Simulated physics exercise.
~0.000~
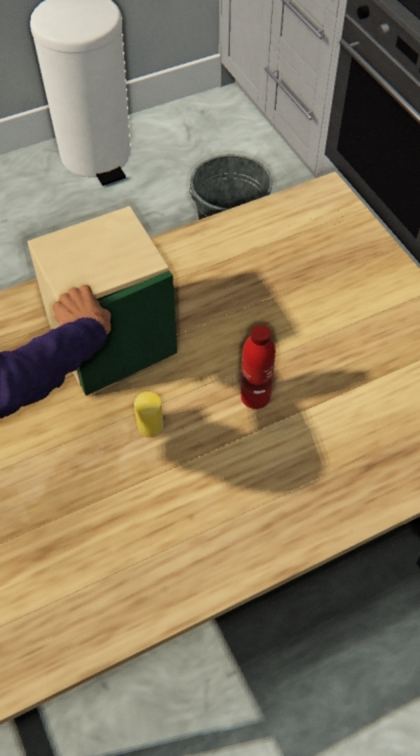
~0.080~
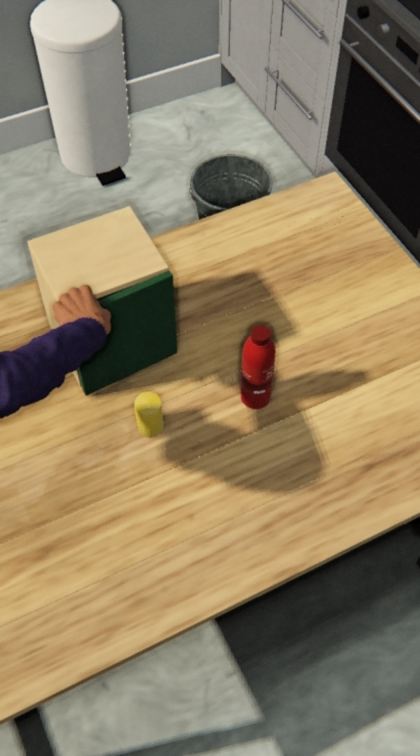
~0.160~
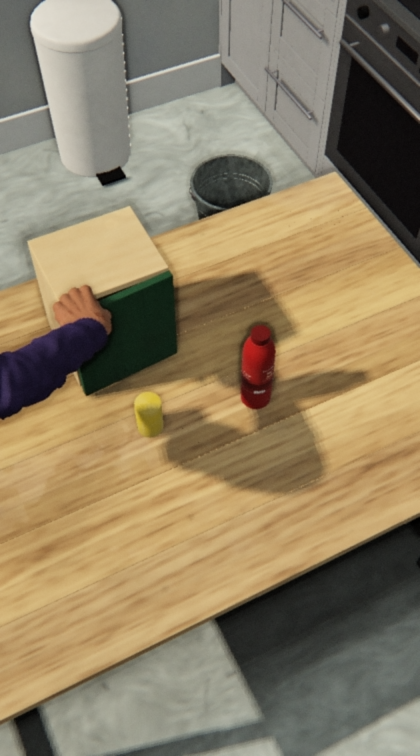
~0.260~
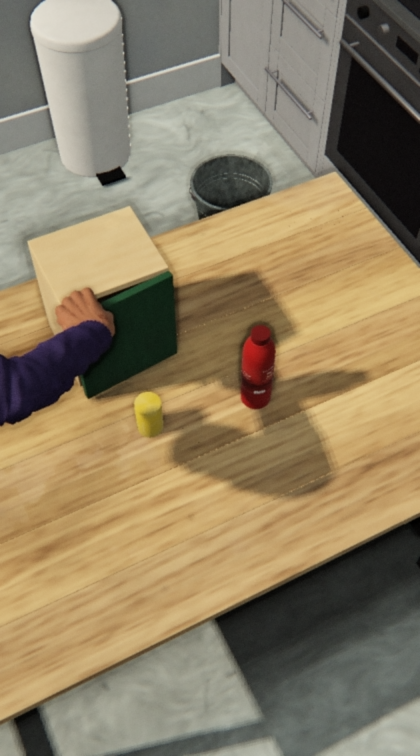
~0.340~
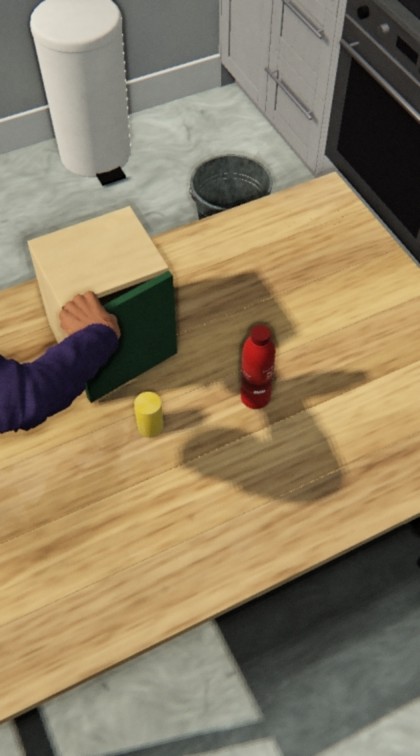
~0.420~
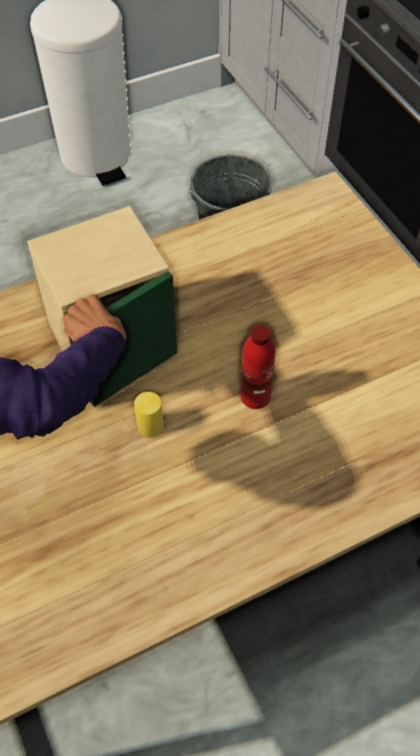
In the video, a hand in a purple sleeve rests on the green door of a wooden box on a table, then pulls it slightly open, while a yellow candle and a red bottle stand still nearby.
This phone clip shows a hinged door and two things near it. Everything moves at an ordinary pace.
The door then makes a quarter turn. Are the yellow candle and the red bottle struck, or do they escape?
The yellow candle moves; the red bottle does not move.
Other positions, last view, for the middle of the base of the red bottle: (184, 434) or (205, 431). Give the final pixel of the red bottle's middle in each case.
Rest position (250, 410) for the first setting, (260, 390) for the second.
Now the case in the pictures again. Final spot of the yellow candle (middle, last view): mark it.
End position, centre: Approx. (234, 415).
Around 1.50 s, door 57° open; yellow candle travelled about its own width near (177, 422); red bottle at rest near (258, 367).
Finally (2.9 s), the yellow candle gets shoved, near (234, 415); the red bottle stays untouched, near (258, 367).
